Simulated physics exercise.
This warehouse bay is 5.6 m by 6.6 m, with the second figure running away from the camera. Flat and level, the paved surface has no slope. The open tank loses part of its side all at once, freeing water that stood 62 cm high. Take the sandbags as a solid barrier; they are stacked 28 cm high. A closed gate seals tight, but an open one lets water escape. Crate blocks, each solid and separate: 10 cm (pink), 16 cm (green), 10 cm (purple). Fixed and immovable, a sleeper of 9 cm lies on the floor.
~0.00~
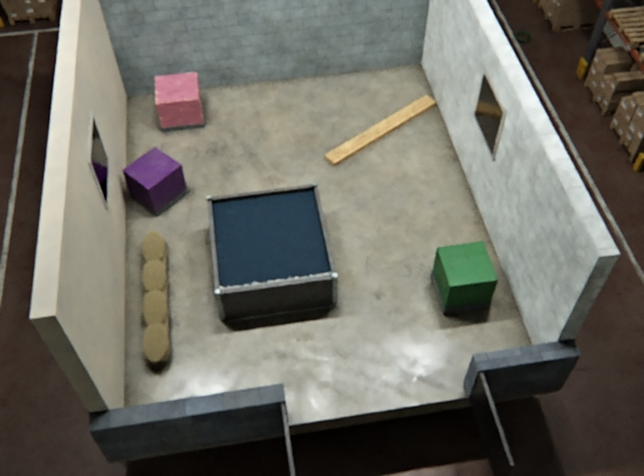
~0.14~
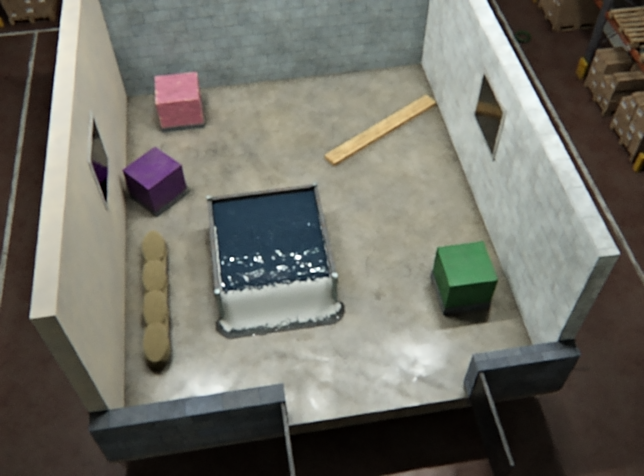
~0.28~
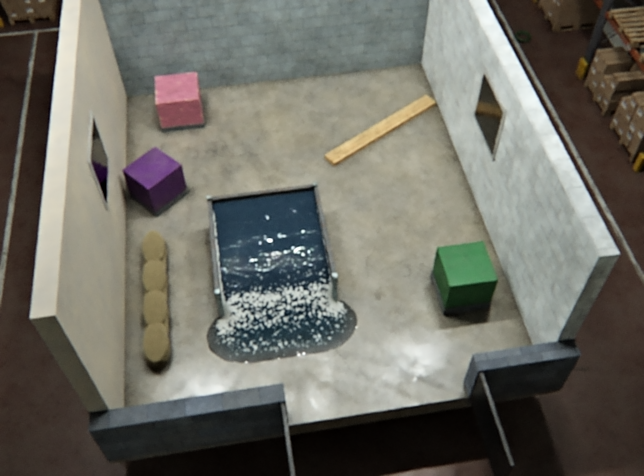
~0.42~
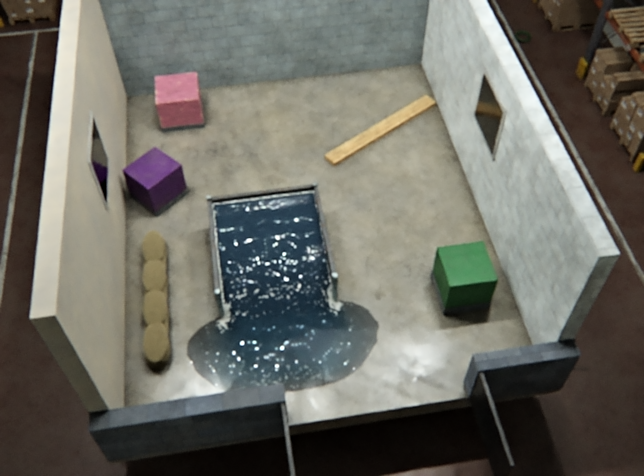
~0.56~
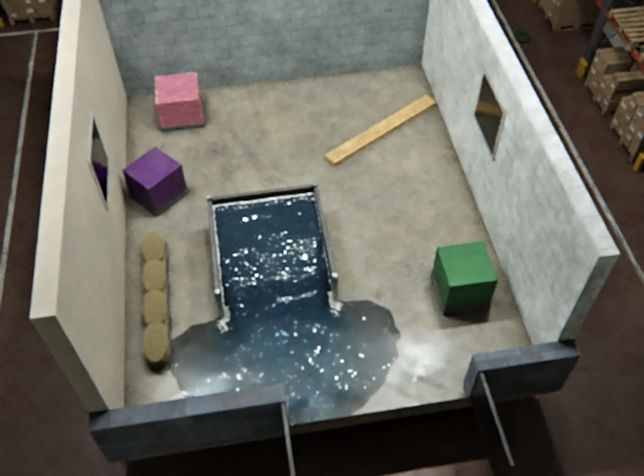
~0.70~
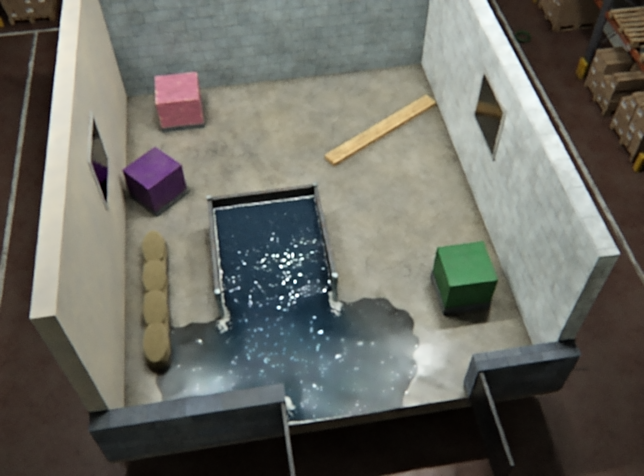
In a walled warehouse bay with pink, purple and green blocks, a dark open tank gave way at its front, and water poured out, spreading in a widening puddle across the floor toward the front opening.
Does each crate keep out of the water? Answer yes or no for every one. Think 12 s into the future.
Pink crate: Yes, it keeps out of it. Green crate: Yes, it keeps out of it. Purple crate: No, the water touches it.
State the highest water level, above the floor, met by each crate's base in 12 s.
Topping out, pink sees 6, green sees 3 and purple sees 21, all in cm.
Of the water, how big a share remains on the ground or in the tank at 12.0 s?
About 42 per cent.
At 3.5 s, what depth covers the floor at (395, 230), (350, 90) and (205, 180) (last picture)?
Roughly 0, 0, 0 cm.
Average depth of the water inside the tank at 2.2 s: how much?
Mean depth: About 16 cm.
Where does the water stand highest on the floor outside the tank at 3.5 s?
It's at about (127, 202) in the last picture.
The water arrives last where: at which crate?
The pink one.
After 1.4 s water covers 15 % of the floor and is deepest (36 cm) near (265, 411); pink plinth not reached, green plinth reached, purple plinth not reached.
After 2.2 s water covers 20 % of the floor and is deepest (32 cm) near (125, 433); pink plinth not reached, green plinth reached, purple plinth not reached.
After 3.5 s water covers 25 % of the floor and is deepest (25 cm) near (127, 202); pink plinth not reached, green plinth reached, purple plinth reached.
After 7.0 s water covers 50 % of the floor and is deepest (10 cm) near (126, 228); pink plinth reached, green plinth reached, purple plinth reached.
After 12.0 s water covers 70 % of the floor and is deepest (4 cm) near (125, 433); highest at the pink plinth 6 cm, highest at the green plinth 3 cm, highest at the purple plinth 21 cm.
